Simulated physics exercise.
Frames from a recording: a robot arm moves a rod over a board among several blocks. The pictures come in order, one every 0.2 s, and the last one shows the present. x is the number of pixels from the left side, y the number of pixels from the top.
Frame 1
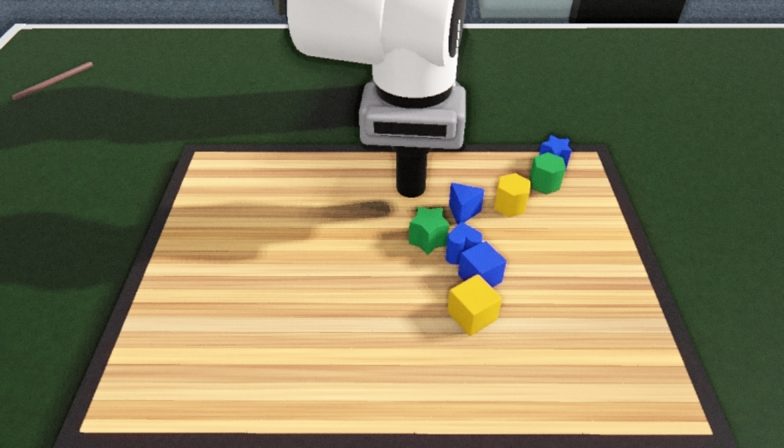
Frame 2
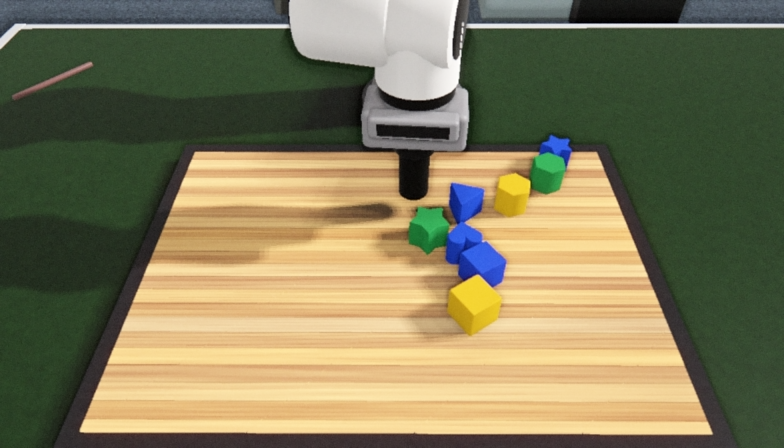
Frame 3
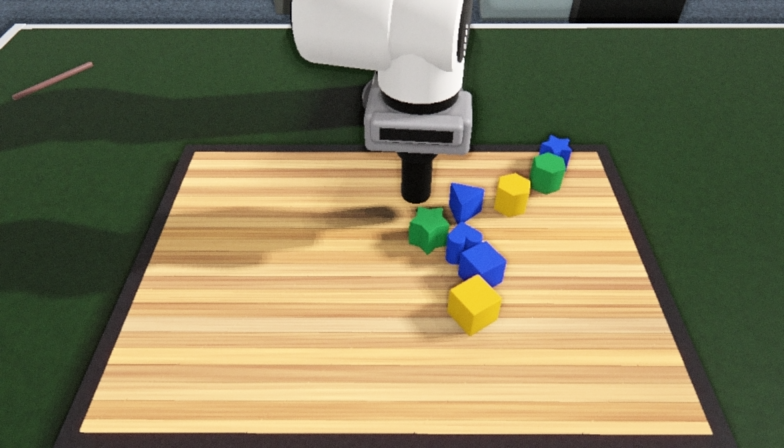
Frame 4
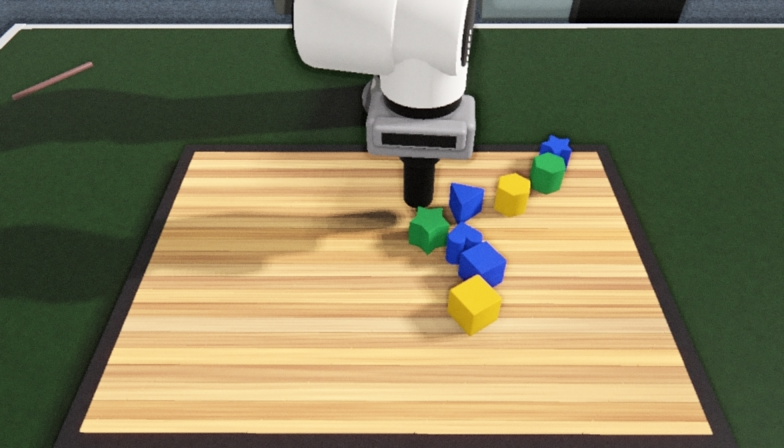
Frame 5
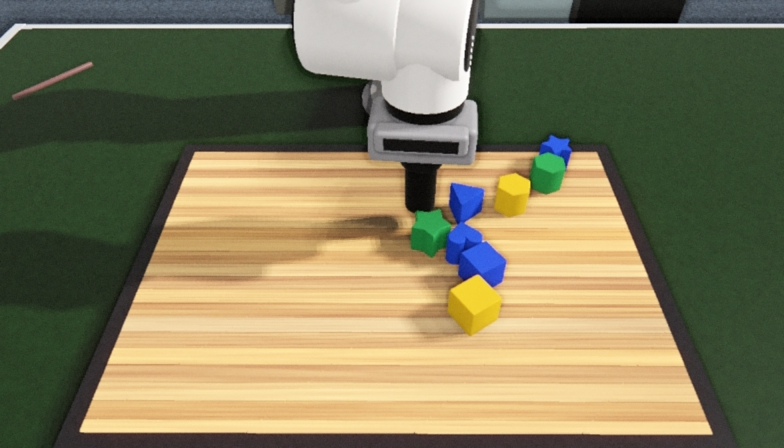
A white and grey robot arm holding a black rod reaches over a pale striped wooden board on a green surface, seen from above and in front by a still camera. A green star sits near the rod, with blue blocks beside it, a yellow cube below, and yellow, green and blue pieces toward the upper right. The rod creeps down and slightly right to the green star, which barely shifts.
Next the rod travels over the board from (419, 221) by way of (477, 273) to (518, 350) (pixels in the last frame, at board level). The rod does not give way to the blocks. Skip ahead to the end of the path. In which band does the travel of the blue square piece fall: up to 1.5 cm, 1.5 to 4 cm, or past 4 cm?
Once the path ends, it will sit over 4 cm from where it is now.
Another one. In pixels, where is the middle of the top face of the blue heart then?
Answer: (561, 351).
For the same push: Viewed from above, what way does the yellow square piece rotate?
Prediction: Clockwise.
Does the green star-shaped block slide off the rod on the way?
Yes
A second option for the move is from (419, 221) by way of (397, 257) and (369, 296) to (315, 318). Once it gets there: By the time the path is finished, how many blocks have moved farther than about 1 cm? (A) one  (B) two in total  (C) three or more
Correct choice: A.
What follows on the original path. One third of the way, rod at (461, 238); green star-shaped block at (443, 250), turned 45° clockwise; blue heart at (486, 252), turned 20° anticlockwise; blue square piece at (502, 273).
Two thirds of the way, rod at (496, 280); green star-shaped block at (446, 255), turned 80° clockwise; blue heart at (524, 297), turned 20° anticlockwise; yellow square piece at (475, 297); blue square piece at (544, 321).
At the end, rod at (523, 335); green star-shaped block at (446, 255), turned 80° clockwise; blue heart at (561, 351), turned 40° anticlockwise; yellow square piece at (473, 303), turned 20° clockwise; blue square piece at (592, 373), turned 15° anticlockwise.
